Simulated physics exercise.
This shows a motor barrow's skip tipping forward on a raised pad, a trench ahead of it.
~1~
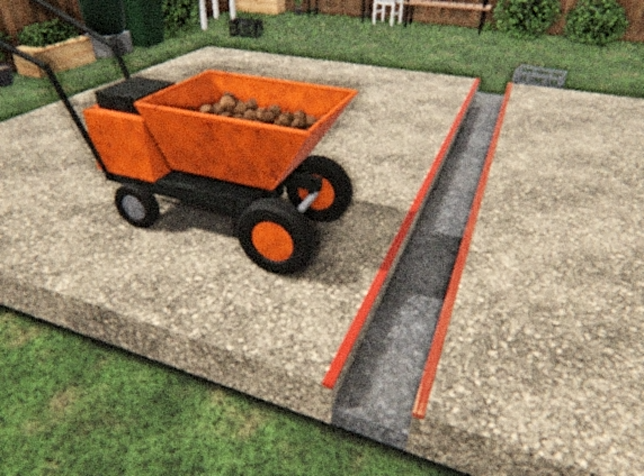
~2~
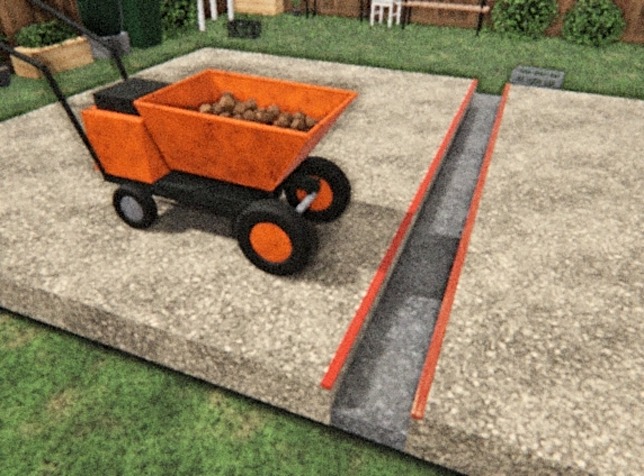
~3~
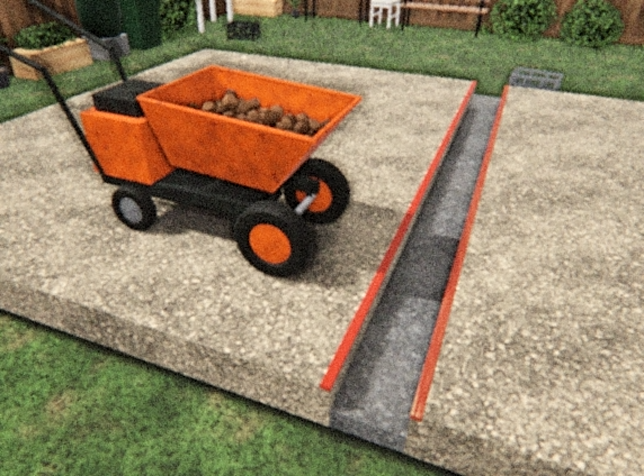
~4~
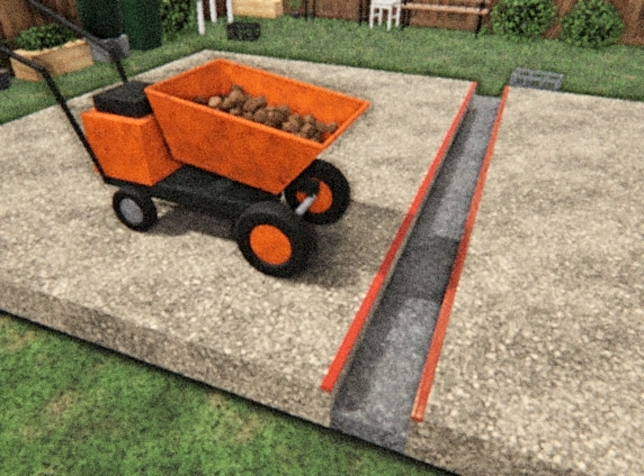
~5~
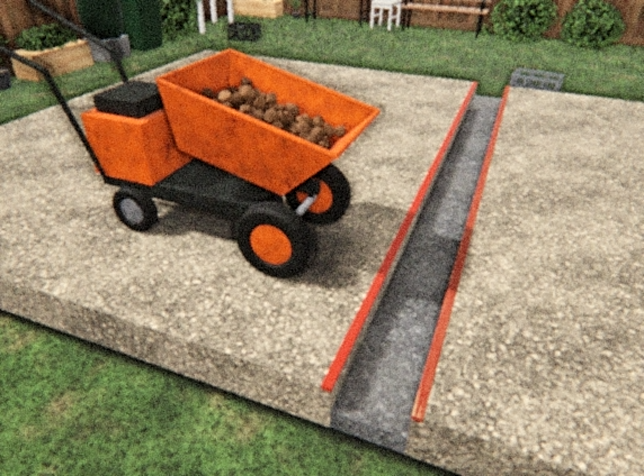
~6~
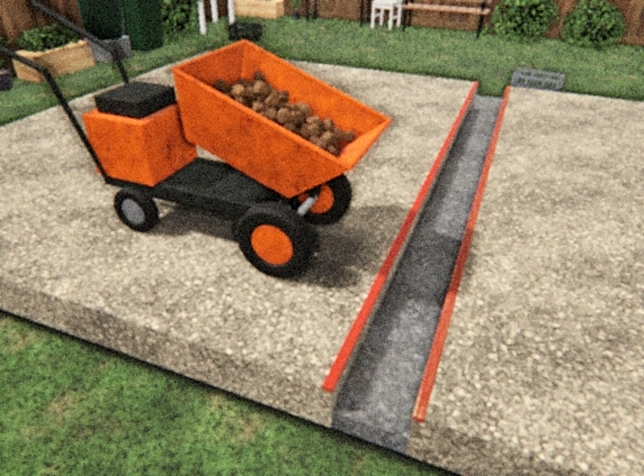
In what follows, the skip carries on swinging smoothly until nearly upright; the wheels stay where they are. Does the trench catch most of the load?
Yes.
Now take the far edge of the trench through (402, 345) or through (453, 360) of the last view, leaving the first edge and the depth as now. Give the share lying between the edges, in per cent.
Estimated share: Try 1 approx. 30 in a hundred, try 2 approx. 90 in a hundred.
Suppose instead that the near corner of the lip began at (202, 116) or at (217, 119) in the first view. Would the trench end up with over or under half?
From the first position short of one half lands between the edges, from the second short of one half.
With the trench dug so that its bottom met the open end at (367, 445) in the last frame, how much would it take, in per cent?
90 %.
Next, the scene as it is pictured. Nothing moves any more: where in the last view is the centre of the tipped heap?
Last view, centre at rest - approx. (426, 286).
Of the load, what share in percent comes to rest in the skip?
I reckon some 10 percent.
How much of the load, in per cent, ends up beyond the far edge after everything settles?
15 %.
Shortly afterwards, skip tipped steeply; the whole lot in the skip.
Next, skip tipped right over; all but a few in the skip; only a few in or heaped over the trench; only a few falling.
Some moments later, skip tipped right over; near a third in the skip; near half in or heaped over the trench; a little beyond it; only a few falling.
In the end, skip tipped right over; a little in the skip; the bulk in or heaped over the trench; a little beyond it.
